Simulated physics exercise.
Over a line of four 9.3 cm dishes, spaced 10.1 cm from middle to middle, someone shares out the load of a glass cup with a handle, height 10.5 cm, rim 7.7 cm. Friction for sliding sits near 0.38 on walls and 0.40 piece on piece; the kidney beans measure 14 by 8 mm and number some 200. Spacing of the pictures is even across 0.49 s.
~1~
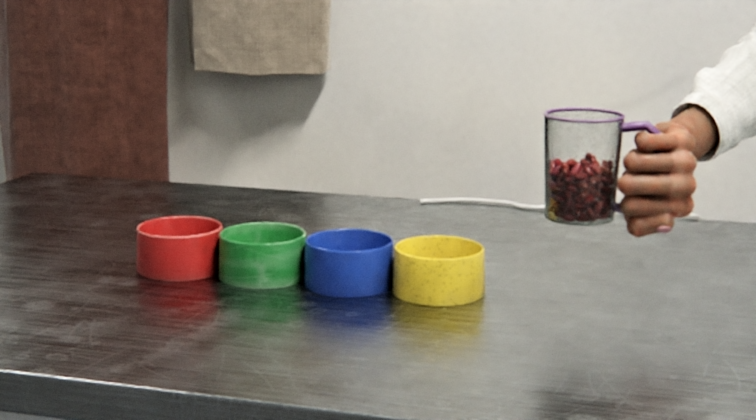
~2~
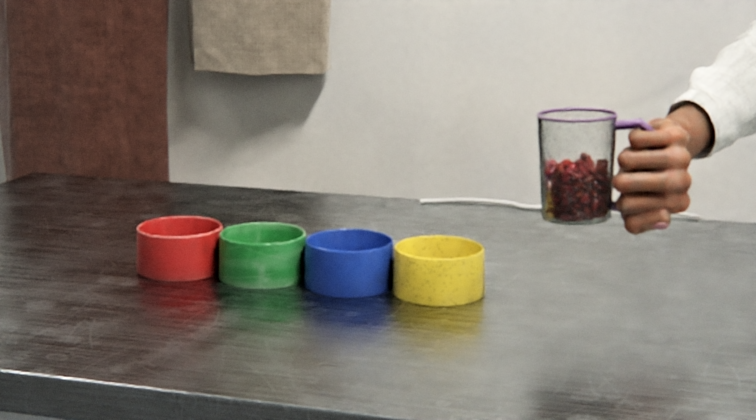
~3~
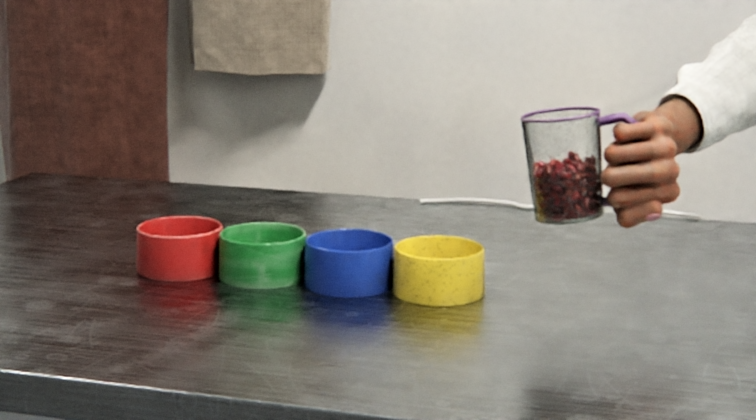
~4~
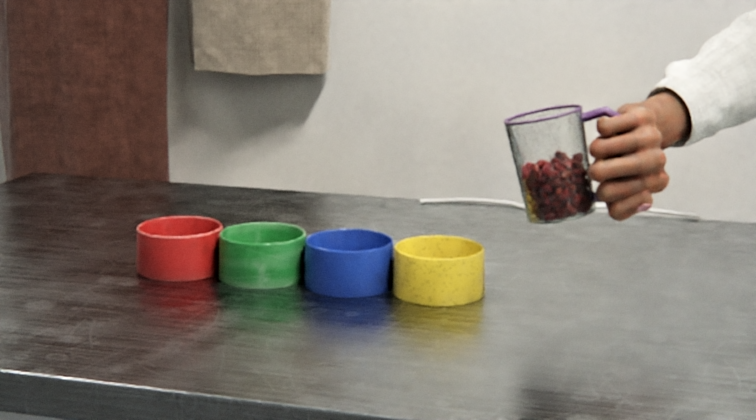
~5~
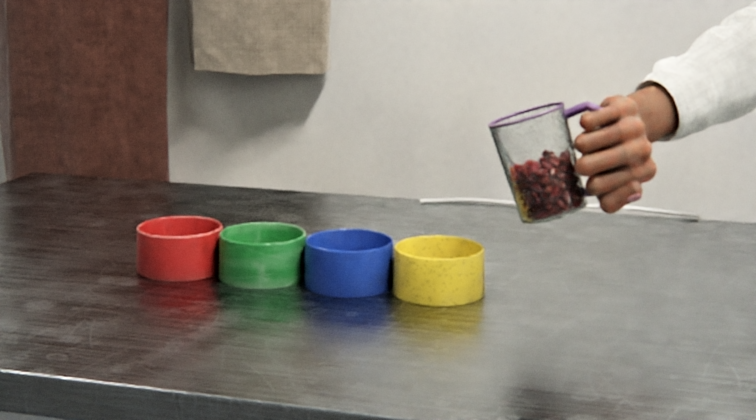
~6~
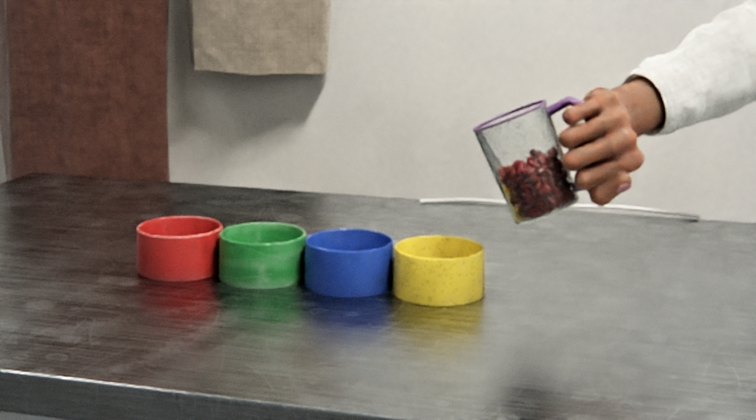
Clear handled cup of dark red beans moving left in a person's hand, gradually tilting toward four coloured dishes on a table.
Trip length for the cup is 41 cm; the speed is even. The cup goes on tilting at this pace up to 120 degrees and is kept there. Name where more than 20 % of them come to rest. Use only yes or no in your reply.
Red dish: No; blue dish: No; green dish: Yes; yellow dish: No; counter: No.
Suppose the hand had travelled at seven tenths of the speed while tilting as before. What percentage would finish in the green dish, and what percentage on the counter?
Green: 0; counter: 0.
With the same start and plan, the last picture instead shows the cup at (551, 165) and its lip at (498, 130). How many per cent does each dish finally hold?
Final shares - red 0 %, blue 100 %, green 0 %, yellow 0 %.
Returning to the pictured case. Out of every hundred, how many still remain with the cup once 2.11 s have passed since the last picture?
I'd put it at roughly 0 per cent.
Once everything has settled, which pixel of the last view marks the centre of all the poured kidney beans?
Approximately (255, 255) in the last view.
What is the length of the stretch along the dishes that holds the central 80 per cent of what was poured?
It spans roughly 5 centimetres along the row.
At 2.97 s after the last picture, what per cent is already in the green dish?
By that moment, around 95 percent has got there.
Then, 1.27 s after the last picture, tilt 95 degrees; cup holds 100 %.
Then, 2.11 s after the last picture, tilt 120 degrees; cup holds 0 %, green 100 %.
Then, 2.97 s after the last picture, tilt 120 degrees; cup holds 0 %, green 95 %.
In the end, red 0 %, blue 0 %, green 100 %, yellow 0 %, counter 5 %.
